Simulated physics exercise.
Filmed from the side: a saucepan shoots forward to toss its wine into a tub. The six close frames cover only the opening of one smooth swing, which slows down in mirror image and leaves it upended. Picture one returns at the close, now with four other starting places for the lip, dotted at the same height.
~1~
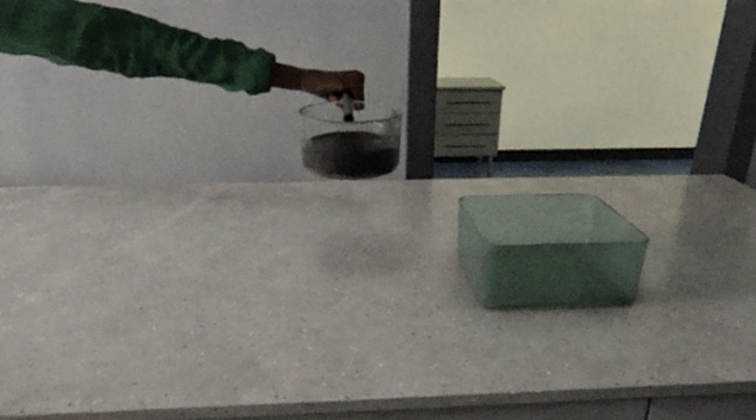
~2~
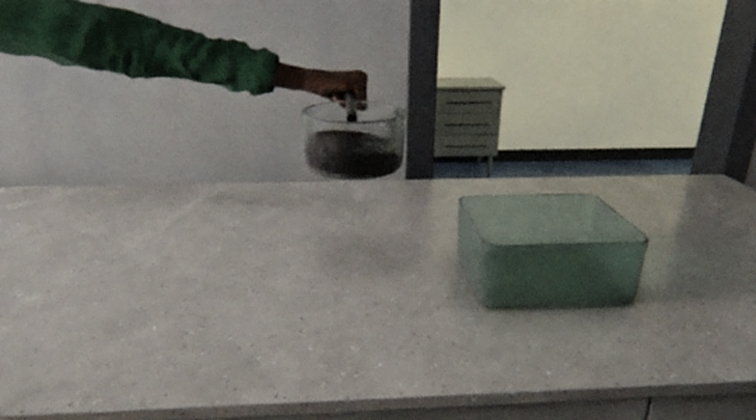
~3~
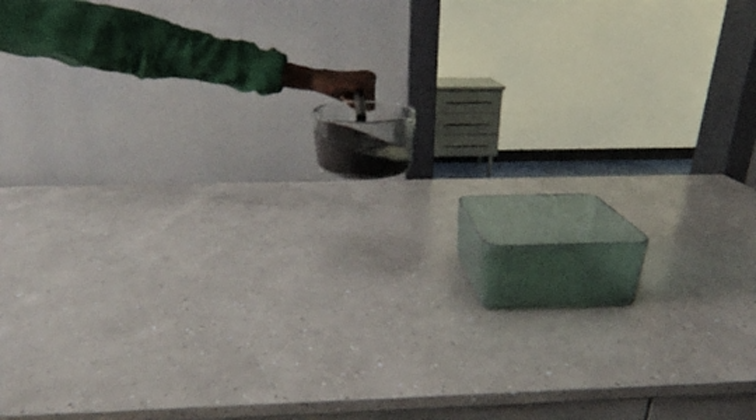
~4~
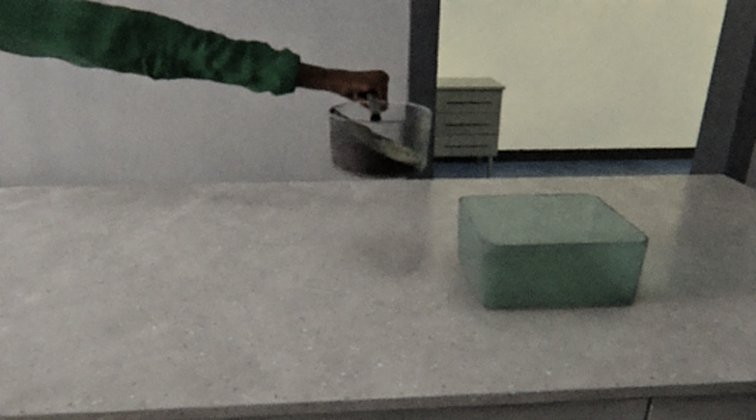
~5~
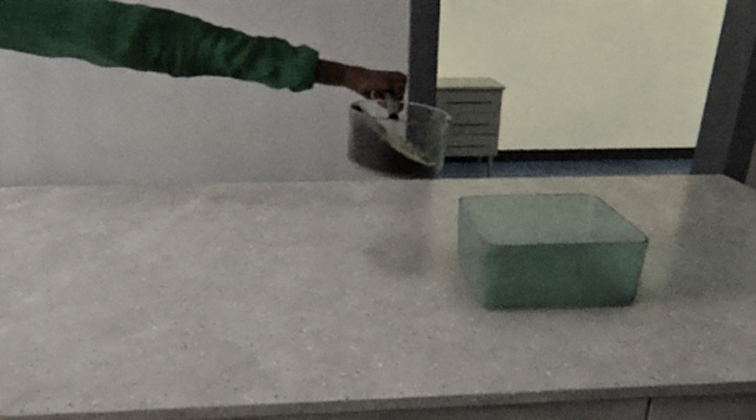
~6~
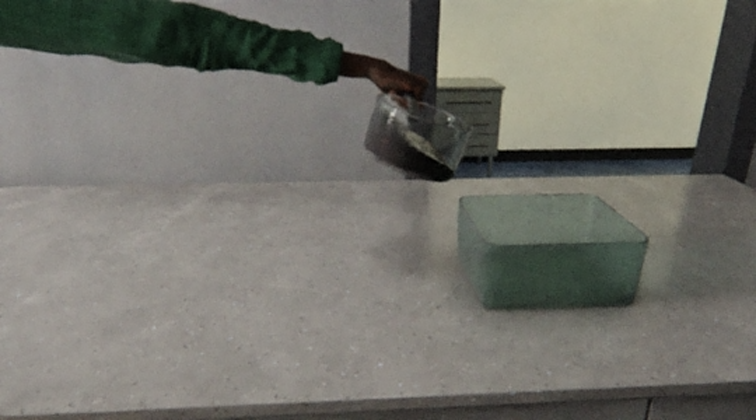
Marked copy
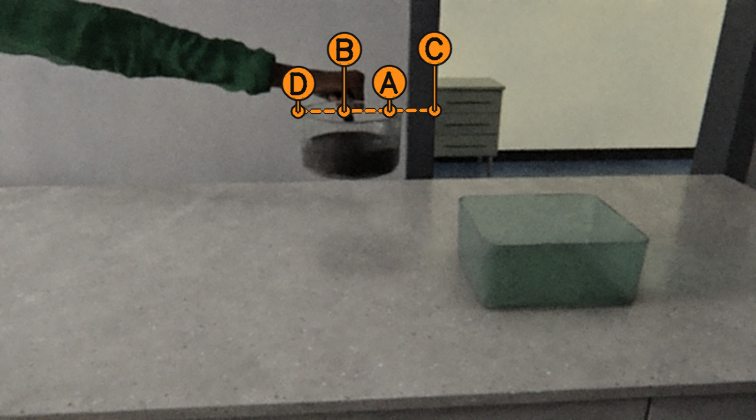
The clip opens with a green-sleeved arm holding a clear container of dark liquid upright above a pale counter, left of an empty-looking greenish glass tub. The hand moves the container rightward toward the tub while the liquid sloshes up its left side, then tilts it down to the right.
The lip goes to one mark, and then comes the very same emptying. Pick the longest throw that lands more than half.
I would pick spot B.
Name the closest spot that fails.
That is spot D.
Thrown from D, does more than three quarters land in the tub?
No, less.
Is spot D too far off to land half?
Yes.
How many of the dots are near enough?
Three of them.
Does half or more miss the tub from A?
No, that is safe.
On the marked copy, A at (389, 110); B at (344, 111); C at (434, 110); D at (298, 111).
Choosing A, about 91 % lands in the tub, 6 % falls short and 4 % goes beside or beyond.
Choosing B, about 64 % lands in the tub, 32 % falls short and 4 % goes beside or beyond.
Choosing C, about 74 % lands in the tub, 4 % falls short and 23 % goes beside or beyond.
Choosing D, about 38 % lands in the tub, 58 % falls short and 5 % goes beside or beyond.
